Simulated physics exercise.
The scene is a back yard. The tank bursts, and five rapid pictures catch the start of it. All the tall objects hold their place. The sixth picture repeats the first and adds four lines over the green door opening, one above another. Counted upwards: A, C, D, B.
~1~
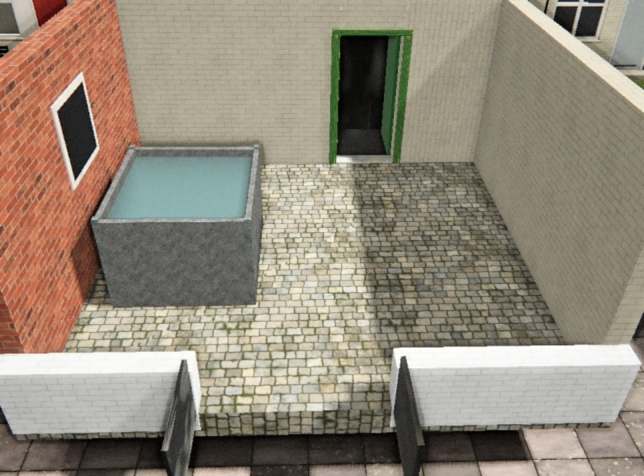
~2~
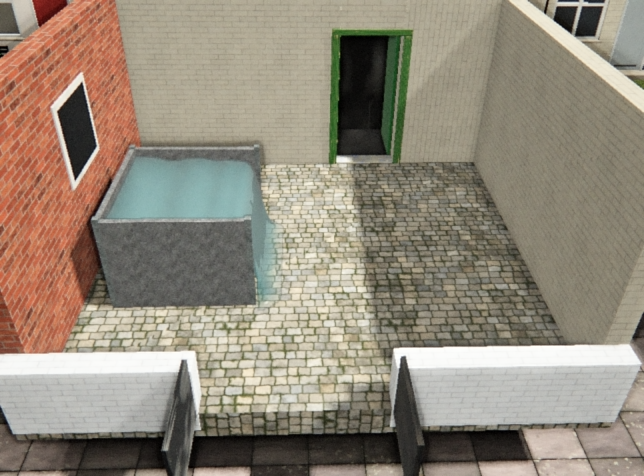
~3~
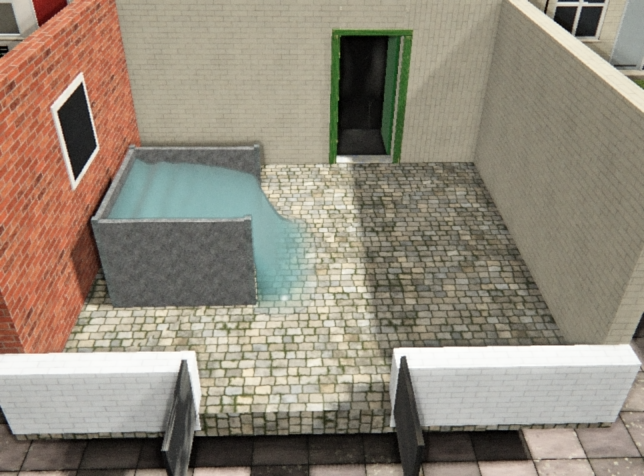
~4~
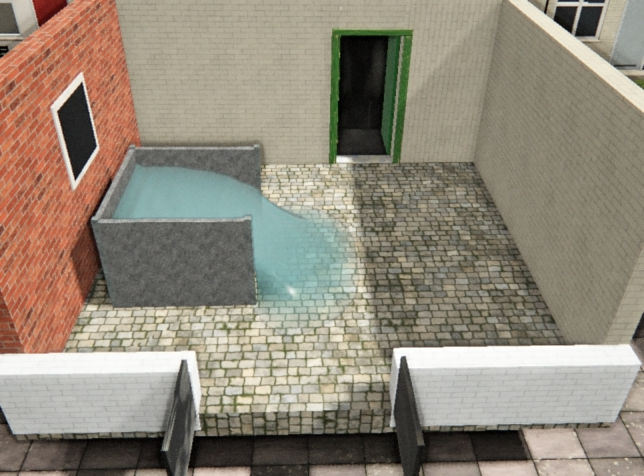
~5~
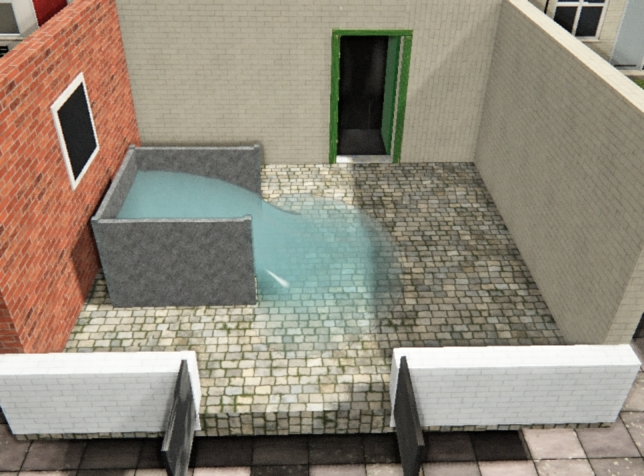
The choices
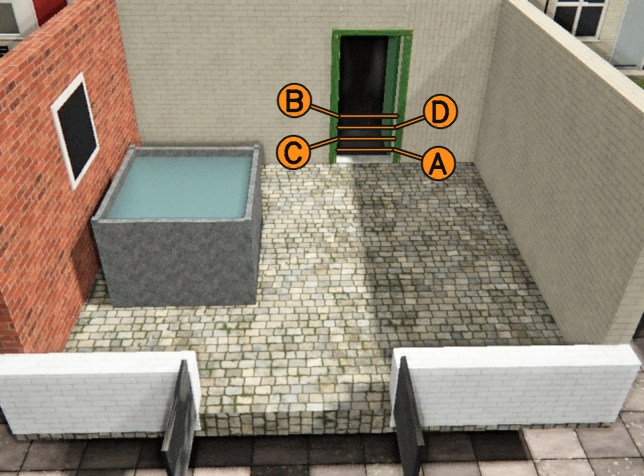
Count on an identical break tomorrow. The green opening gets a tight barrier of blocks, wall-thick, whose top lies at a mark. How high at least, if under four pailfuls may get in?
A will do.
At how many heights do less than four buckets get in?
All of the four.
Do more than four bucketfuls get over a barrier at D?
No.
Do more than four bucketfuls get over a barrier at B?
No.
On the marked copy, A at (365, 149); B at (367, 116); C at (366, 138); D at (367, 127); from the bottom up A, C, D, B.
With A, nothing gets over.
With B, nothing gets over.
With C, nothing gets over.
With D, nothing gets over.
